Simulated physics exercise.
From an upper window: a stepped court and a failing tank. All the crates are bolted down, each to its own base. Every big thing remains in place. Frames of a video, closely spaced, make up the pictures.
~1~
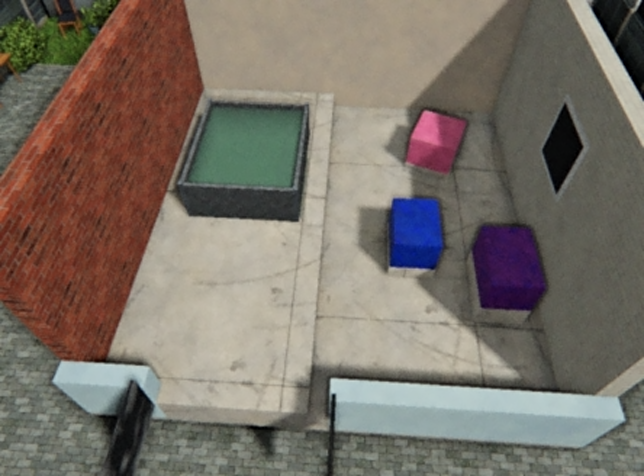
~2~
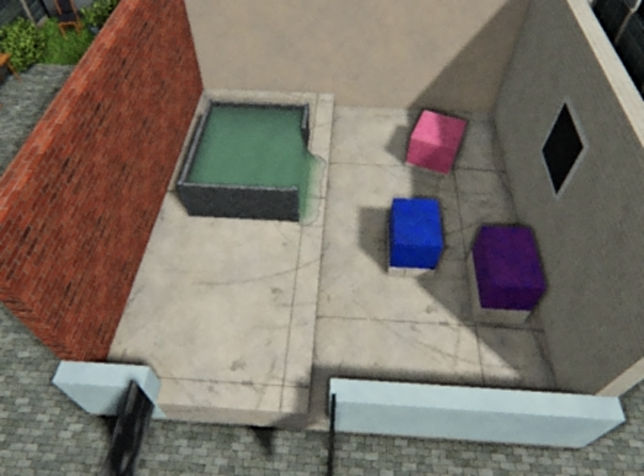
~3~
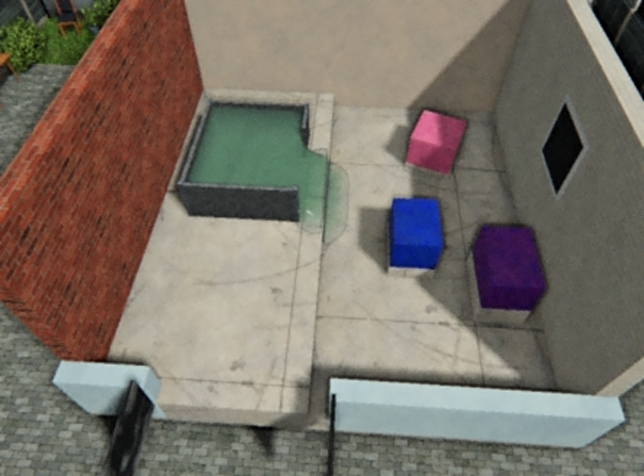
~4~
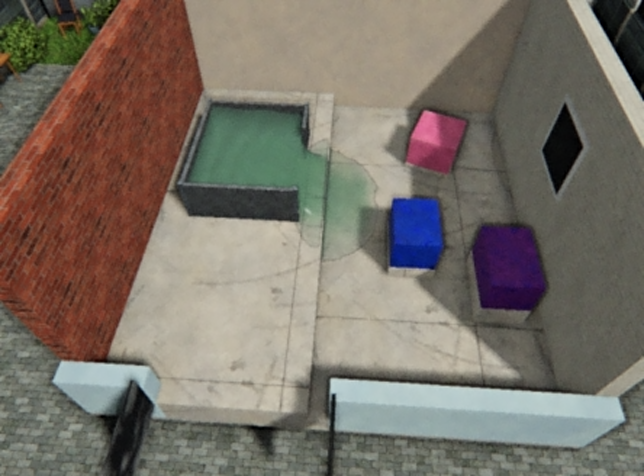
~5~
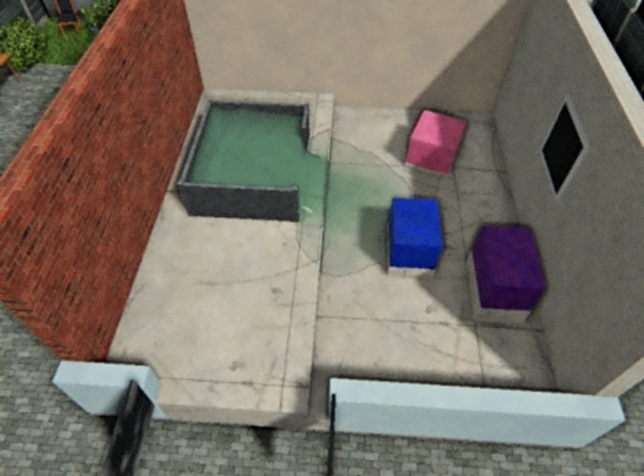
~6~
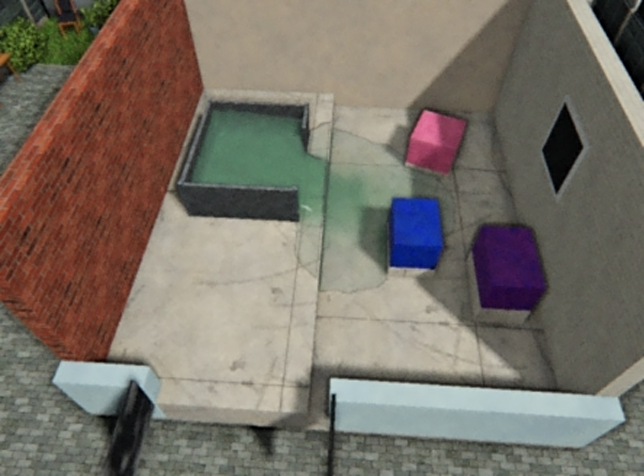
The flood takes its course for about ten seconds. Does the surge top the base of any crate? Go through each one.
At the end, the pink crate is affected by the water. The purple crate is unaffected by the water. The blue crate is affected by the water.
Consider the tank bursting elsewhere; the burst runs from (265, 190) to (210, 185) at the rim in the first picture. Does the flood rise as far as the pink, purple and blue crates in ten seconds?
The pink crate is untouched, the purple crate is untouched and the blue crate is untouched.
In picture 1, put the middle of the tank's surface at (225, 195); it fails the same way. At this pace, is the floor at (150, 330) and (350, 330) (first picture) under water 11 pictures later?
In order: Bone-dry and inundated.
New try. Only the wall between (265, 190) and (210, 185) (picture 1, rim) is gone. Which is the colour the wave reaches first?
It's the purple-painted one.
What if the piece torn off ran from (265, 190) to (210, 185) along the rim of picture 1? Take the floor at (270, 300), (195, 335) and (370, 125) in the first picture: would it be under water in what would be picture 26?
The first point is swamped, the second swamped, the third unwetted.
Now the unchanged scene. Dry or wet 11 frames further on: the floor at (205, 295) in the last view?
Result for the point: Unwetted.
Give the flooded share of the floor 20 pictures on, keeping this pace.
My estimate is close to 55 per cent.
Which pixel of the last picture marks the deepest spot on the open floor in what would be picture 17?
I'd mark about pixel (507, 211).
A moment on, water covers 25 % of the floor; the pink crate water round its plinth, the purple crate not reached, the blue crate water round its plinth.
Next, water covers 40 % of the floor; the pink crate water round its plinth, the purple crate water round its plinth, the blue crate water round its plinth.
Then, water covers 55 % of the floor; the pink crate water round its plinth, the purple crate water round its plinth, the blue crate water round its plinth.
Later, water covers 60 % of the floor; the pink crate water round its plinth, the purple crate water round its plinth, the blue crate water round its plinth.
In the end, water covers 60 % of the floor; the pink crate was topped, the purple crate stayed above the water, the blue crate was topped.
